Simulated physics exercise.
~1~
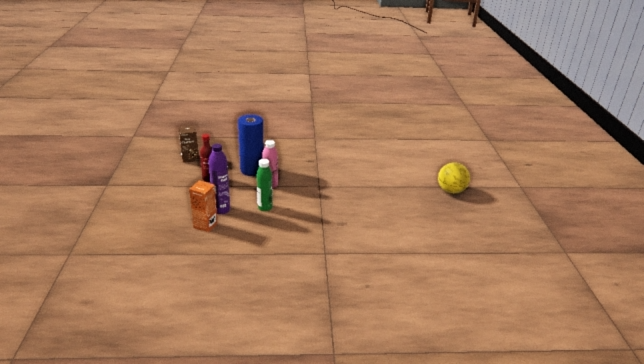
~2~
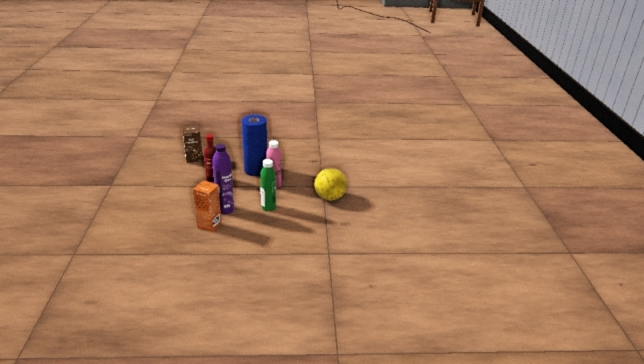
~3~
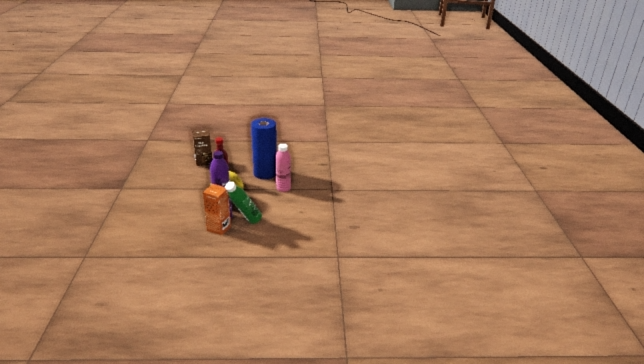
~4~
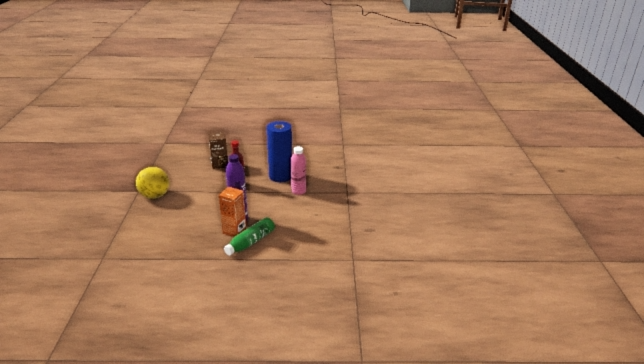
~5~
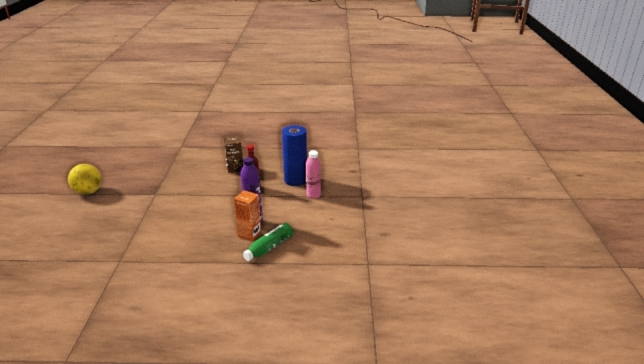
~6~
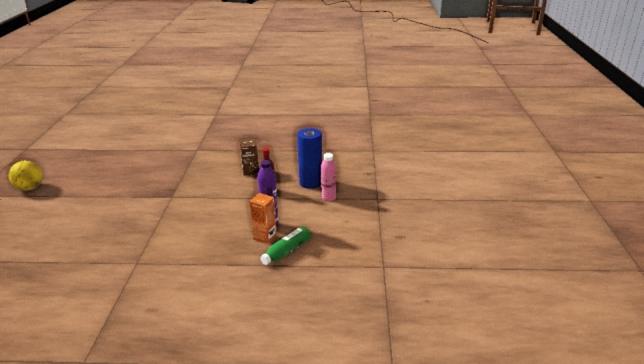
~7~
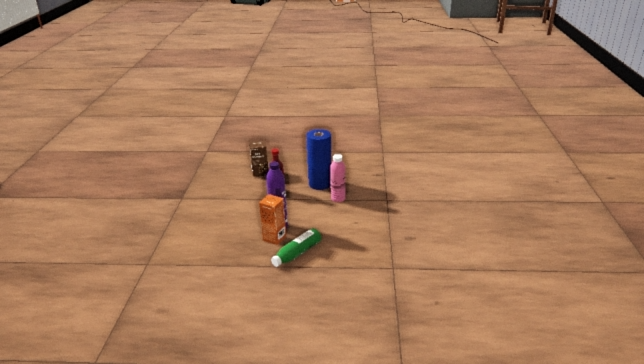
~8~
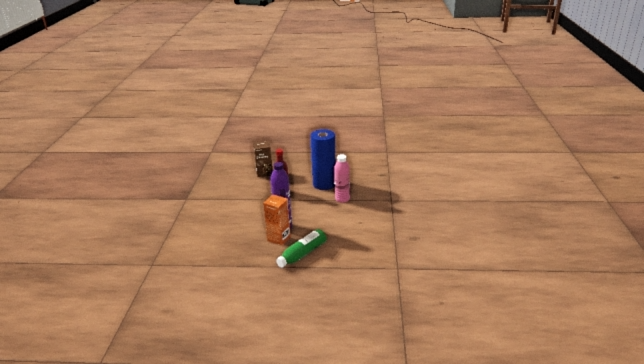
A yellow ball rolls left through a group of items, leaving only the green bottle toppled.
